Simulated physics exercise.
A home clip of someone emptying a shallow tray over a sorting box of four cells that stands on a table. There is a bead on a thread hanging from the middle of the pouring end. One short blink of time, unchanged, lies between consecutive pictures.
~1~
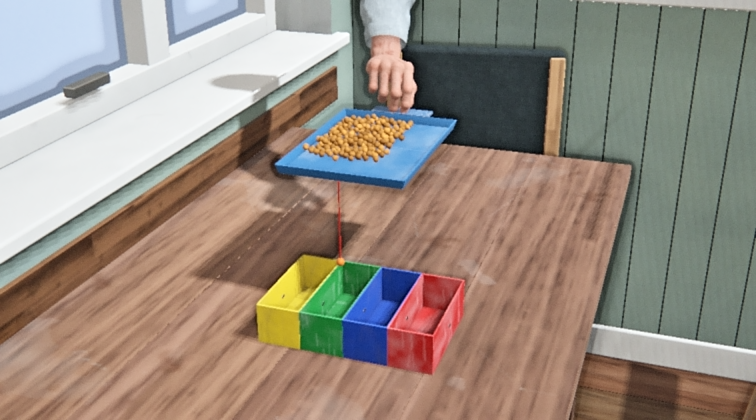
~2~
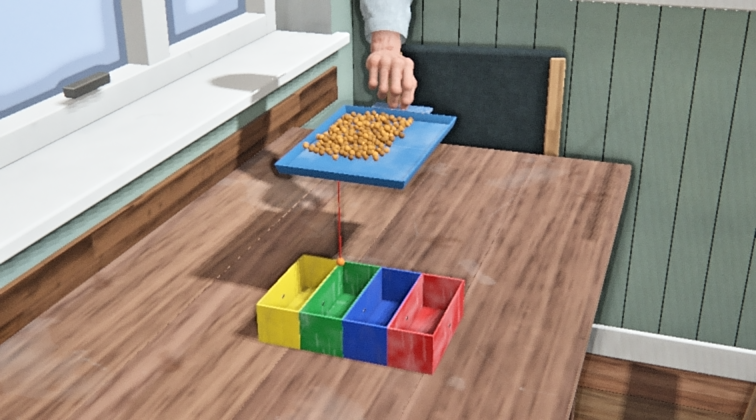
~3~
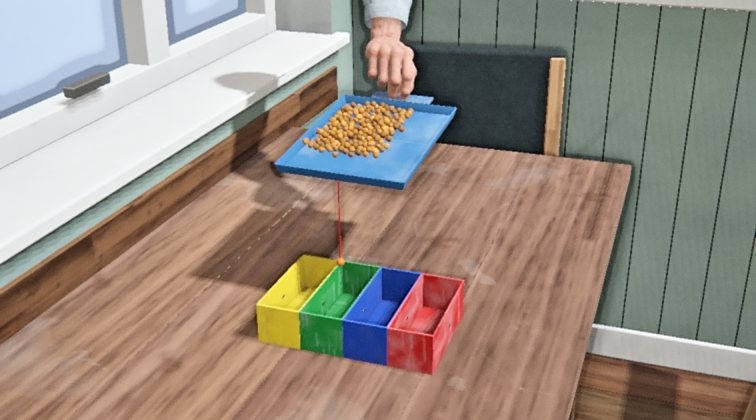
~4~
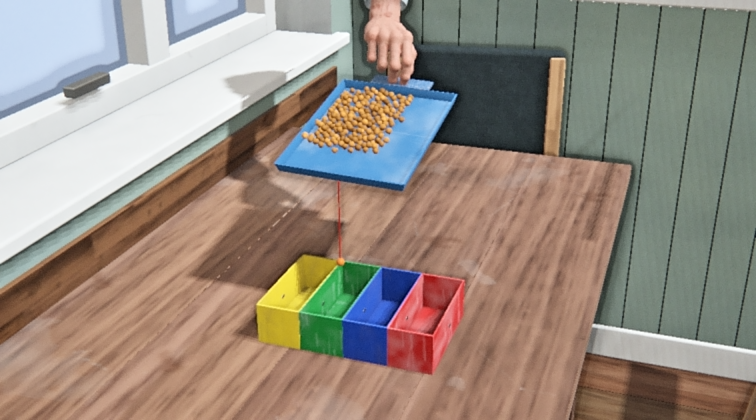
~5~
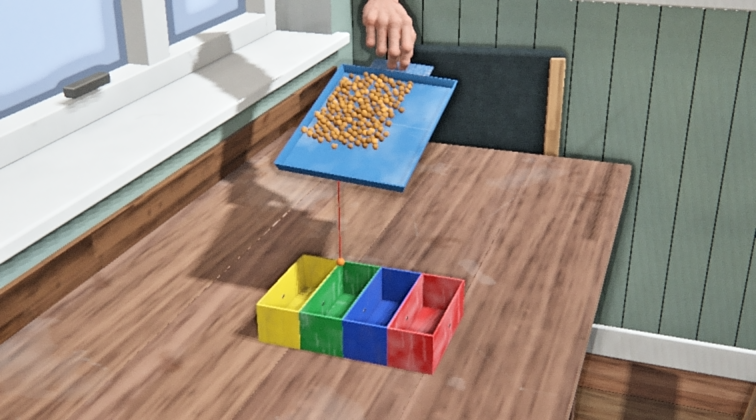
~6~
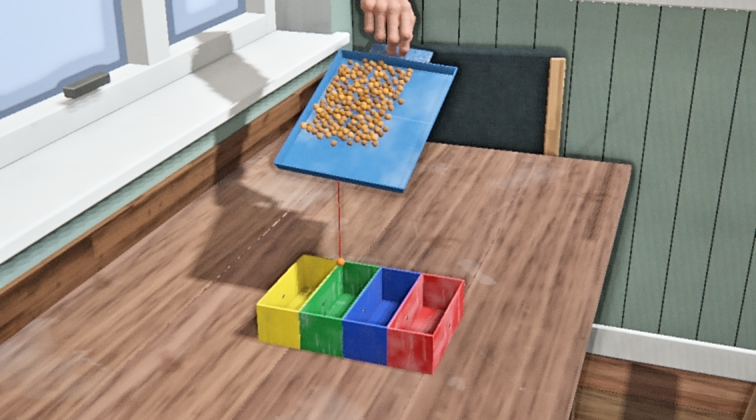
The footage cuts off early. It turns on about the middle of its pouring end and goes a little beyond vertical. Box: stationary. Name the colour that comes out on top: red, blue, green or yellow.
Blue comes out on top.
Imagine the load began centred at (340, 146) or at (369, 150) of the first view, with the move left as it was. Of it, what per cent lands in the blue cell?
In order, 40 % then 40 %.
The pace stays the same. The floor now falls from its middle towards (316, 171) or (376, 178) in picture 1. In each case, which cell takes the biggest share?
First try: The yellow cell; second try: That blue cell.
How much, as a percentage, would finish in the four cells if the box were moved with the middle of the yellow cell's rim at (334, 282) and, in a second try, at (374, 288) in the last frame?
In order: 80 per cent and 60 per cent.
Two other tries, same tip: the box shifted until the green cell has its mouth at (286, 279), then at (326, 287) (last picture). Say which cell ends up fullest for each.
First place: That red cell; second place: The blue one.
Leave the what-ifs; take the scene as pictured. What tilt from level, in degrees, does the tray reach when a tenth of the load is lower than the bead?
Roughly 75 degrees from level.
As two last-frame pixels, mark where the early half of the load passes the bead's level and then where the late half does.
I'd place the first part at (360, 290) and the rest at (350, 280).
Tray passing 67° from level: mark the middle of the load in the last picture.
Close to (353, 170).
Just after the last frame, tray tipped steeply; the larger part on the tray; about a tenth falling or outside the box.
A moment on, tray tipped past a quarter turn; roughly a third on the tray; roughly a quarter in the blue cell; about a tenth in the green cell; about a tenth in the yellow cell; about a tenth in the red cell; roughly a quarter falling or outside the box.
Further on, tray tipped past a quarter turn; roughly a third in the blue cell; roughly a quarter in the green cell; roughly a quarter in the yellow cell; about a tenth in the red cell; about a tenth falling or outside the box.
When it is over, tray tipped past a quarter turn; roughly a third in the blue cell; roughly a quarter in the green cell; roughly a quarter in the yellow cell; about a tenth in the red cell; about a tenth outside the box.
